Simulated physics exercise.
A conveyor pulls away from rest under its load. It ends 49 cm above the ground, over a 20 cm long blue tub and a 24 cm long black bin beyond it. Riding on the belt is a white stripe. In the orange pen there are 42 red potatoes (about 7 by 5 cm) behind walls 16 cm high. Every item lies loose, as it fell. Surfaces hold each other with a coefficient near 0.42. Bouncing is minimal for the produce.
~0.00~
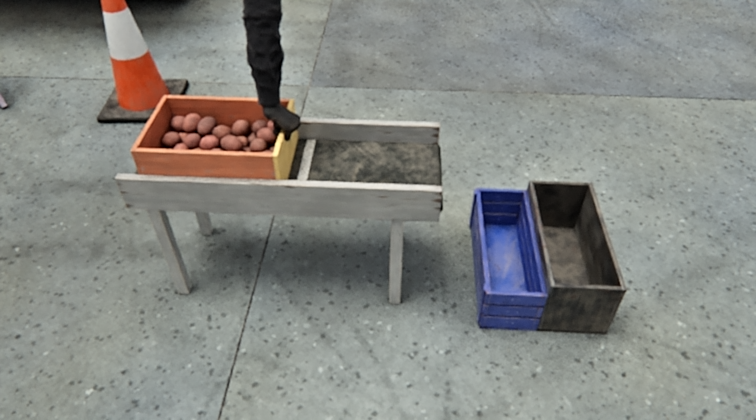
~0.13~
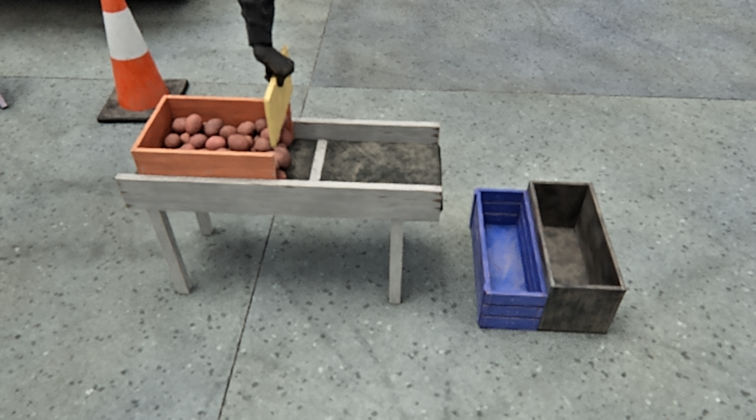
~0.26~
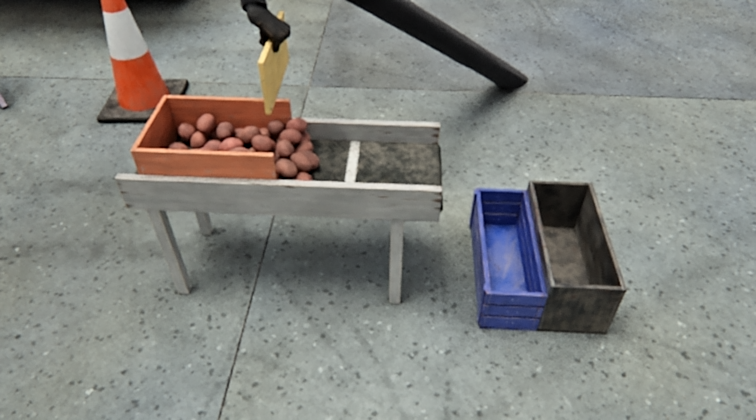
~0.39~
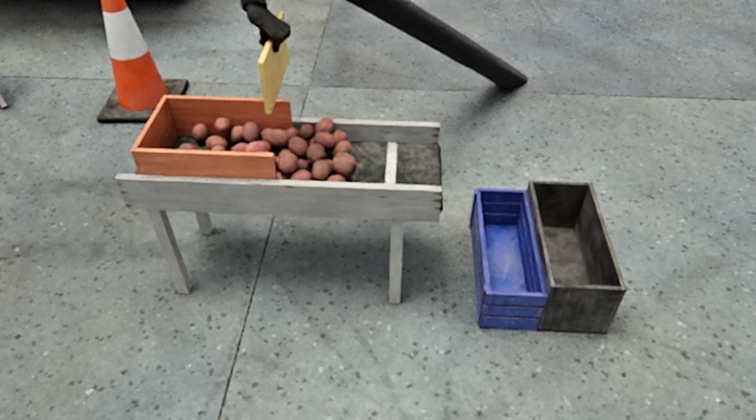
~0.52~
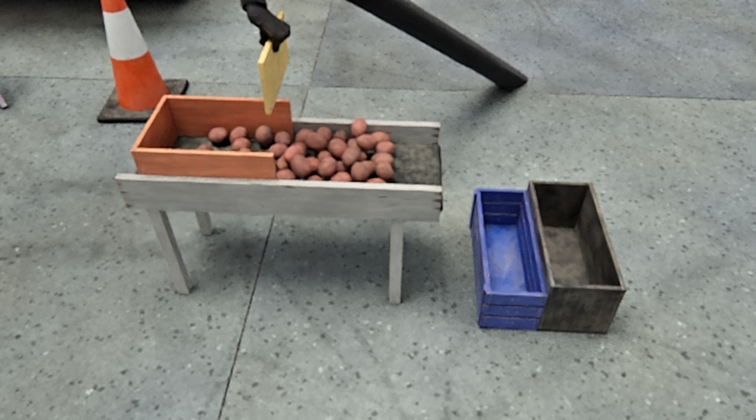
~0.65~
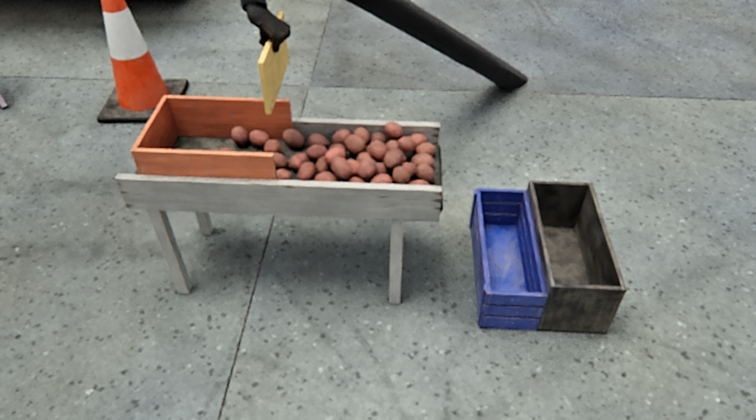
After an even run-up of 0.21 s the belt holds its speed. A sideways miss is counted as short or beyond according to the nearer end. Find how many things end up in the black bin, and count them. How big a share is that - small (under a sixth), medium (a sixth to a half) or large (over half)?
A small share.
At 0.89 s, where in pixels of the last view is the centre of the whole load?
Somewhere around (428, 164) in pixels.
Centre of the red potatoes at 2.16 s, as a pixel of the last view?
About (504, 257).
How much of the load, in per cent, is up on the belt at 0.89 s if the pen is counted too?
About 55 %.
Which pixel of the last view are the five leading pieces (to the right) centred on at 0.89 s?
(491, 206).
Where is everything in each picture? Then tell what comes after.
In the first picture (each is followed by its nearest rim corner in this view), orange pen, (273, 154); black bin, (622, 288); 0 cm of belt gone by; none out.
In the second picture, orange pen, (273, 154); 4 cm of belt gone by.
In the third picture, orange pen, (273, 154); 15 cm of belt gone by; 7 out, the lowest potato at (301, 139).
In the fourth picture, orange pen, (273, 154); 28 cm of belt gone by; 18 out.
In the fifth picture, orange pen, (273, 154); 41 cm of belt gone by; 28 out, the lowest potato at (316, 184).
In the sixth picture, orange pen, (273, 154); black bin, (622, 288); 54 cm of belt gone by; 33 out, the lowest potato at (324, 166).
After 0.89 s, 2 still in the orange pen, 22 on the belt and 18 in the air.
After 1.19 s, 23 in the blue tub, 8 on the belt and 11 in the air.
After 1.62 s, 39 in the blue tub and 3 in the air.
When it is over (at 2.16 s), 42 in the blue tub. Asked share, 0 of 42, 0 per cent.
